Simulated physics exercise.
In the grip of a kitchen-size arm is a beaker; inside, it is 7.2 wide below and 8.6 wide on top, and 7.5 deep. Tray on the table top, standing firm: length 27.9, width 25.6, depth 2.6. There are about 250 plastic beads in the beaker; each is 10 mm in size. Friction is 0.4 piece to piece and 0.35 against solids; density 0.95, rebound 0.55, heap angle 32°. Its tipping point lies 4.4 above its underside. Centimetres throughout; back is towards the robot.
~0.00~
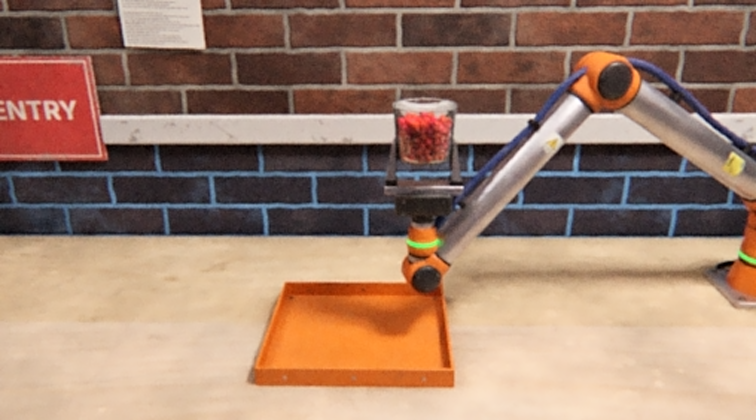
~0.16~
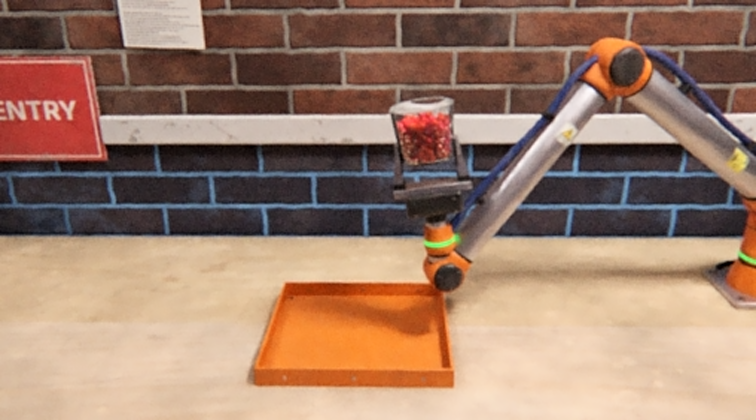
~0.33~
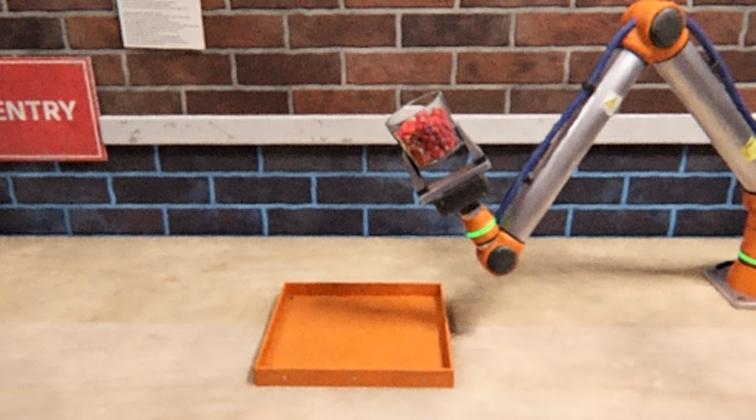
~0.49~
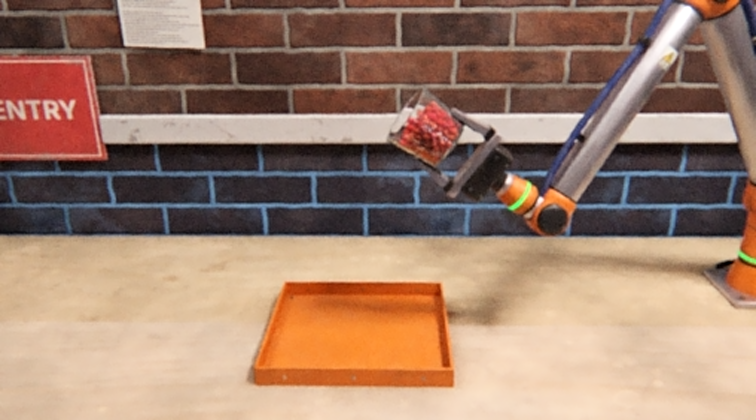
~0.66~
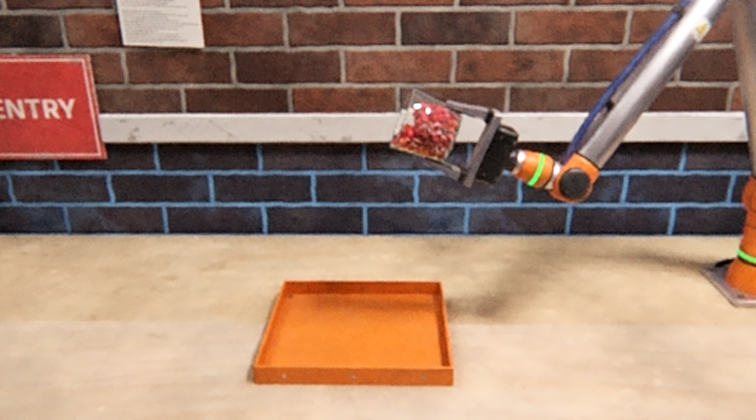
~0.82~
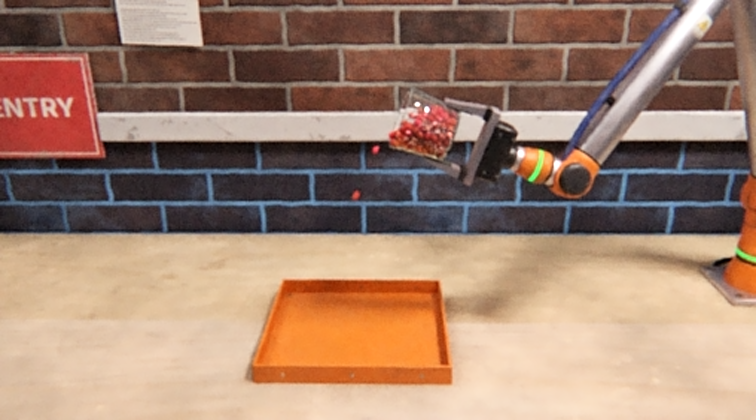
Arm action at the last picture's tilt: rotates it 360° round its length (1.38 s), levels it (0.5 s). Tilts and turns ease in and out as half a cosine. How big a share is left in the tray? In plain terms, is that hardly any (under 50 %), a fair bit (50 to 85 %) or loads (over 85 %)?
I'd say hardly any, under 50 %.
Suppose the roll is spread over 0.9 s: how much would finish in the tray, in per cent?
Then about 25 per cent.
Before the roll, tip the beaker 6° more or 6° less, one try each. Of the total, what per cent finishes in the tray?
The first try gives around 50 percent, the second around 15 percent.
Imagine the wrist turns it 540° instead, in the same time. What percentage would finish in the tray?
In that case it would be around 30 percent.
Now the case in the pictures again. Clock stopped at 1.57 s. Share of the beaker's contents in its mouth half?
Mouth-half share: Approx. 40 %.
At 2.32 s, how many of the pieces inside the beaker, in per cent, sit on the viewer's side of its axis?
Roughly 65 in every hundred.
After 1.57 s, tipped 70°, highest piece 38 above the table; 207 in the beaker, 19 in the tray, 24 in flight or on a rim.
After 2.32 s, tipped 60°, highest piece 36 above the table; 171 in the beaker, 71 in the tray, 2 on the table or floor, 6 in flight or on a rim.
After 2.90 s, upright, highest piece 37 above the table; 171 in the beaker, 76 in the tray, 3 on the table or floor.
After 3.60 s, upright, highest piece 37 above the table; 171 in the beaker, 76 in the tray, 3 on the table or floor.
At rest, 171 in the beaker, 76 in the tray, 3 on the table or floor. That is 30 % in the tray.
